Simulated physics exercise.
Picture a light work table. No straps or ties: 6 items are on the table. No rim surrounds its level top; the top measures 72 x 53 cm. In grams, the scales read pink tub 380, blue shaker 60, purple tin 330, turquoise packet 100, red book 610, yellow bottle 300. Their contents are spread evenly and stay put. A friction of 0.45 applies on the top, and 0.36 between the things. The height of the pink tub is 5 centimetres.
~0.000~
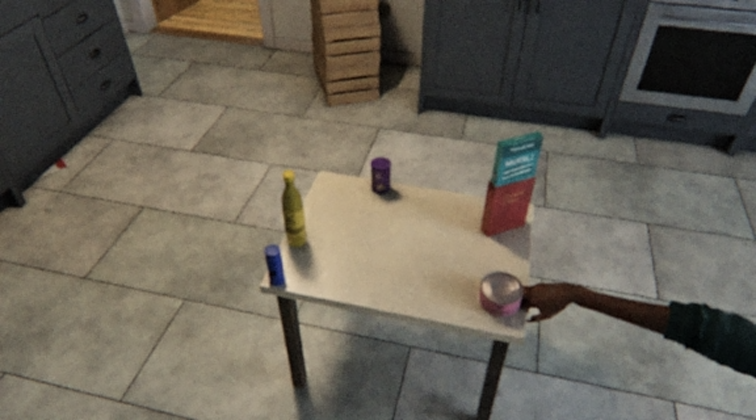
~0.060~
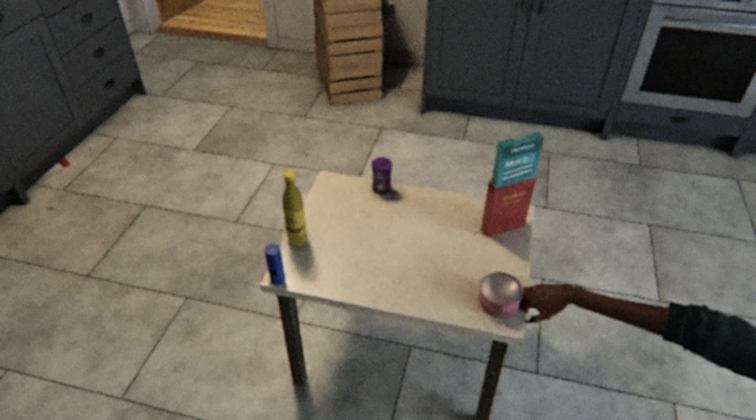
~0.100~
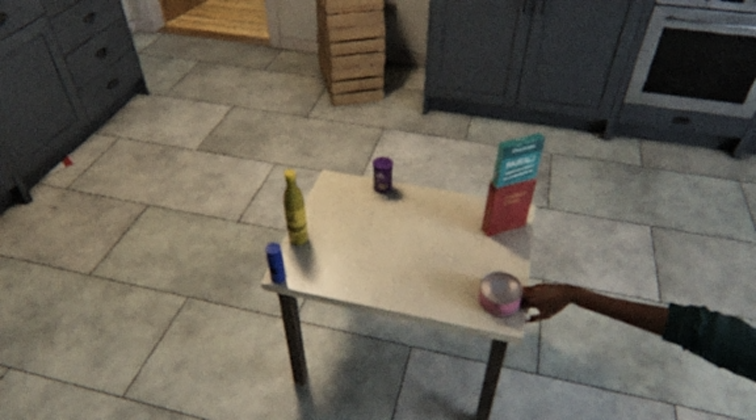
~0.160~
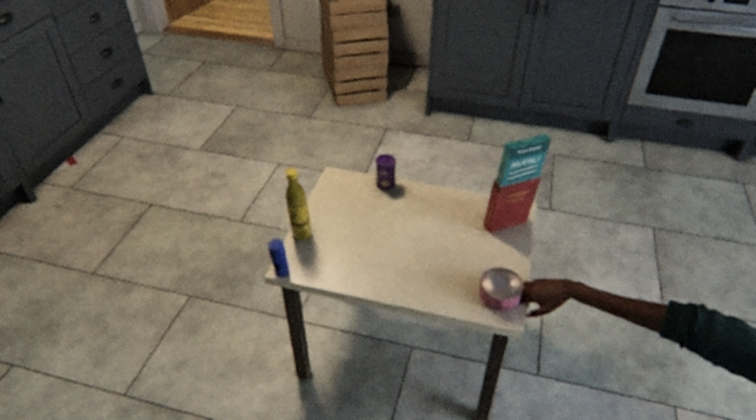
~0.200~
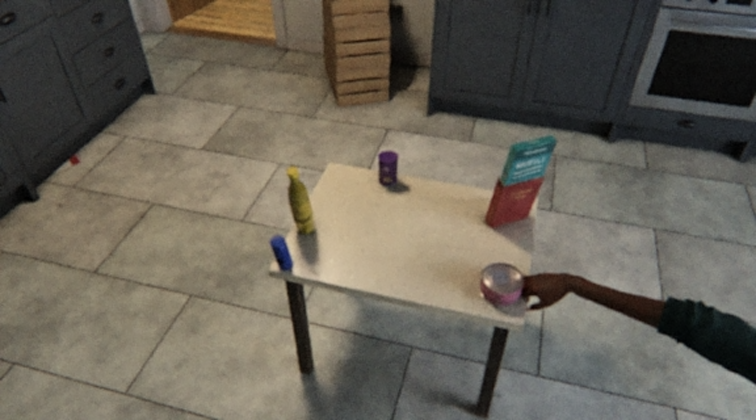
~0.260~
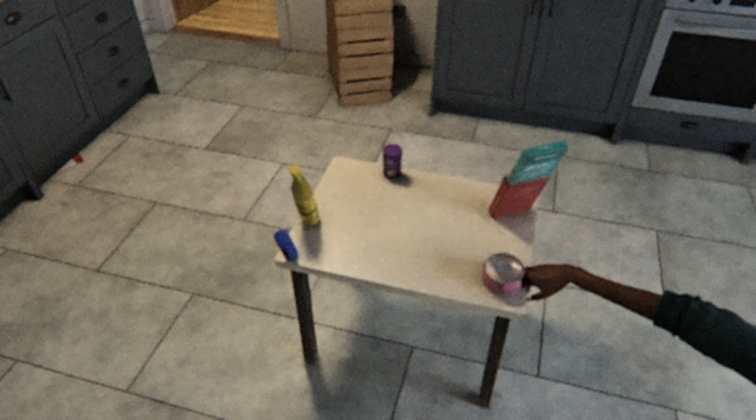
A dark-skinned arm in a dark green sleeve reaches in from the right to a pale table in a grey-tiled kitchen, seen from above. A pink tub sits by the hand, a turquoise packet above a red book behind it, a purple tin at the back, and a yellow bottle and blue shaker at left. The table shifts slightly away as the packet, book, bottle and shaker gradually lean rightward.
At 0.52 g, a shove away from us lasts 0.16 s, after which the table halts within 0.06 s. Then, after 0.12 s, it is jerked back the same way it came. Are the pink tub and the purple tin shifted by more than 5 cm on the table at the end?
One by one: The pink tub stays about where it was; the purple tin budges too much.
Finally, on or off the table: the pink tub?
Pink tub: Stays in bounds.
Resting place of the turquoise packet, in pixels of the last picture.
Roughly at (579, 401) in the last picture.
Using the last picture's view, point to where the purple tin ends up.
At pixel (390, 272) or so, give or take.
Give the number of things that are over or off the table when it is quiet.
The number is 5.
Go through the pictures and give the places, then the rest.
In the first picture, pink tub (501, 294); purple tin (381, 176).
In the second picture, red book (508, 204); yellow bottle (293, 208).
In the third picture, blue shaker (276, 263); turquoise packet (518, 161).
In the fourth picture, table 3 cm from its start; turquoise packet (523, 161) leaning 5°; red book (511, 202) leaning 5°.
In the fifth picture, table 5 cm from its start; turquoise packet (528, 161) leaning 9°; blue shaker (282, 253) leaning 12°.
In the sixth picture, table 9 cm from its start; pink tub (503, 274); purple tin (392, 162).
After 0.46 s, table 8 cm from its start; turquoise packet now off the table; purple tin leaning 13° near (395, 156); pink tub slid 3 cm near (504, 267).
After 0.56 s, table 3 cm from its start; purple tin now off the table; pink tub slid 4 cm near (502, 279); blue shaker on its side.
After 0.66 s, yellow bottle on its side; blue shaker on its side; red book leaning 23°.
After 0.86 s, yellow bottle on its side; blue shaker on its side; red book leaning 55°.
At rest (1.4 s), off the table, purple tin and turquoise packet; tipped over on the table, blue shaker, red book and yellow bottle; the last one in place, give or take 5 cm. In the last view, pink tub near (499, 297), purple tin near (390, 272).
